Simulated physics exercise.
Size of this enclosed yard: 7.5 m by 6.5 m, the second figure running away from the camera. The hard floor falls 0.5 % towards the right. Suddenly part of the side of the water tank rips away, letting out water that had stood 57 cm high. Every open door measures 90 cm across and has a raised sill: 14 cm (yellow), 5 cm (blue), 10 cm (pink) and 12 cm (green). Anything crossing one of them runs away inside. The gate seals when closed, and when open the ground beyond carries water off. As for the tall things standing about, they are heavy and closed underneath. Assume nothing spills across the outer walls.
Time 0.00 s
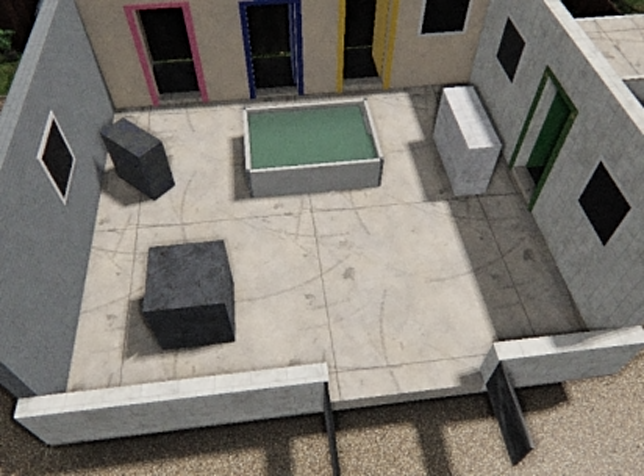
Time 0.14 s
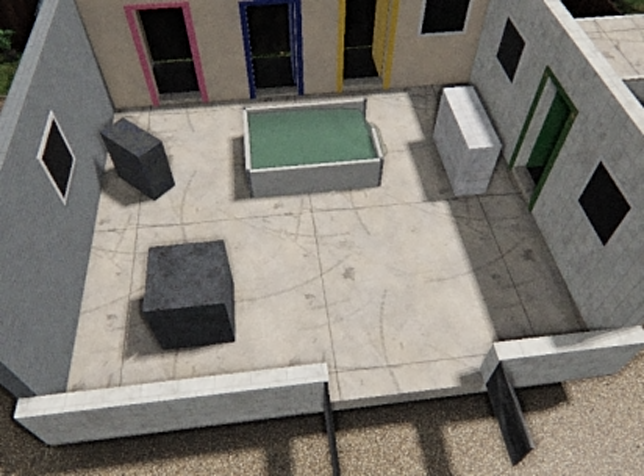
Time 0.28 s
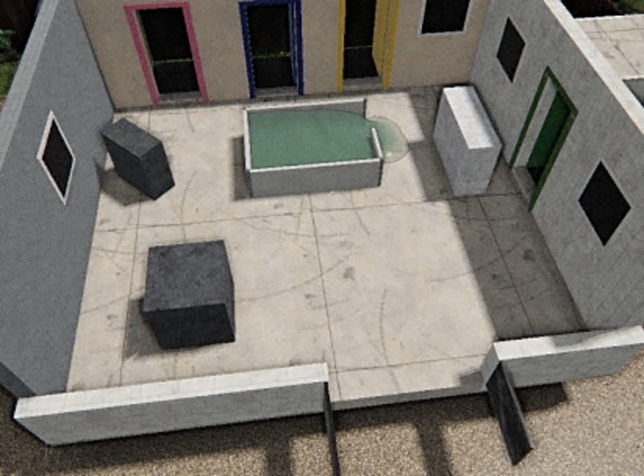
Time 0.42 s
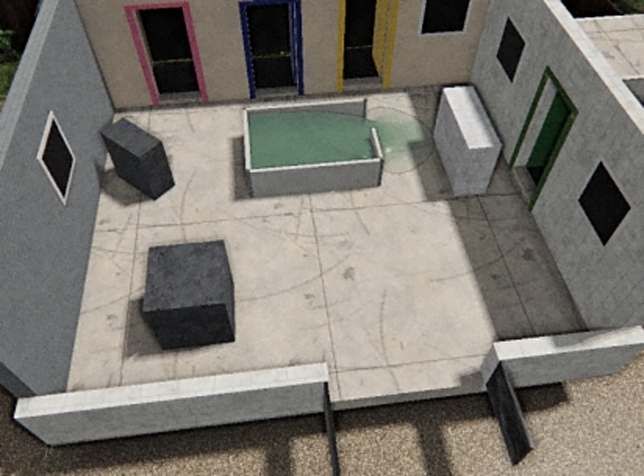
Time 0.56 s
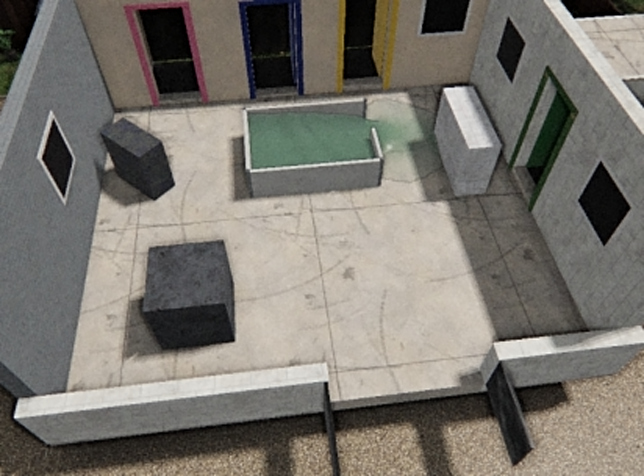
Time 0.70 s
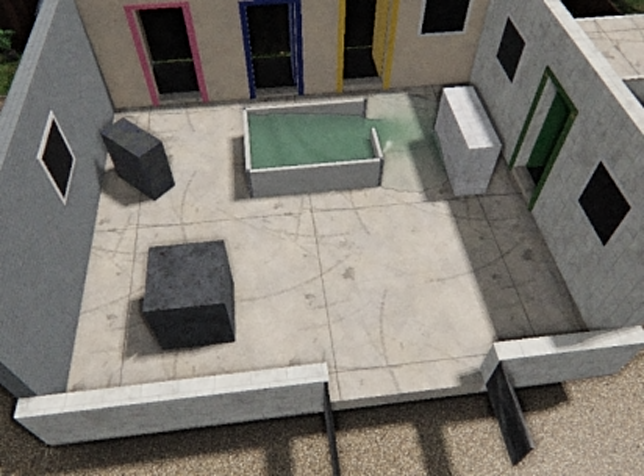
In a walled yard, greenish water pours from the tank's right side and spreads across the floor.
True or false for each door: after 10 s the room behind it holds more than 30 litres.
Yellow door: False; blue door: False; pink door: False; green door: False.
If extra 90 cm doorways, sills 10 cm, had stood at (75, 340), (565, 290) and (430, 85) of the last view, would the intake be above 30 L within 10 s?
So, in the order given, it's shy of the mark, then shy of the mark, then beyond the mark.
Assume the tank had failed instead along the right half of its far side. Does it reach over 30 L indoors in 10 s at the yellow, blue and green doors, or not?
Door by door - yellow: Out of bounds, blue: Out of bounds, green: Within bounds.
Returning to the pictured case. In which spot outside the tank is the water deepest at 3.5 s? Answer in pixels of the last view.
Roughly at pixel (479, 120).
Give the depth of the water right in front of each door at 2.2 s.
Depths in cm: Yellow 2, blue 0, pink 0, green 2.
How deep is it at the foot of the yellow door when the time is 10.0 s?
The depth comes to around 6.0 centimetres.
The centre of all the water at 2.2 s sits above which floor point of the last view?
Near (364, 147).
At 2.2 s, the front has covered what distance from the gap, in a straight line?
3.8 m.
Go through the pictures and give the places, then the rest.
In the first frame, the water tank at (310, 137) is whole and still, 57 cm deep.
In the second frame, the front is at a hidden place, 0.5 m from the gap at (366, 134); 0.2 m2 of floor is under water; 57 cm left at the back of the water tank.
In the third frame, water pours out at (366, 134) and has run 0.8 m, to (403, 151); typically 9 cm deep outside, 57 cm at the water tank's back.
In the fourth frame, the front is at (431, 140), 1.3 m from the gap at (366, 135); 1.7 m2 of floor is under water; 57 cm left at the back of the water tank.
In the fifth frame, water pours out at (366, 134) and has run 1.8 m, to a hidden place; typically 5 cm deep outside, 57 cm at the water tank's back.
In the sixth frame, the front is at a hidden place, 2.3 m from the gap at (366, 134); 3.4 m2 of floor is under water; 56 cm left at the back of the water tank.
After 1.4 s water covers 15 % of the floor and is deepest (34 cm) near (368, 135); yellow door 1 cm at the sill, 0 L in, blue door not reached, pink door not reached, green door not reached.
After 2.2 s water covers 20 % of the floor and is deepest (37 cm) near (474, 109); yellow door 2 cm at the sill, 0 L in, blue door not reached, pink door not reached, green door 2 cm at the sill, 0 L in.
After 3.5 s water covers 35 % of the floor and is deepest (24 cm) near (479, 120); yellow door 8 cm at the sill, 0 L in, blue door not reached, pink door not reached, green door 5 cm at the sill, 0 L in.
After 6.0 s water covers 55 % of the floor and is deepest (18 cm) near (476, 115); yellow door 8 cm at the sill, 0 L in, blue door 2 cm at the sill, 0 L in, pink door 2 cm at the sill, 0 L in, green door 5 cm at the sill, 0 L in.
After 10.0 s water covers 75 % of the floor and is deepest (12 cm) near (464, 88); yellow door 6 cm at the sill, 0 L in, blue door 3 cm at the sill, 0 L in, pink door 4 cm at the sill, 0 L in, green door 5 cm at the sill, 0 L in.
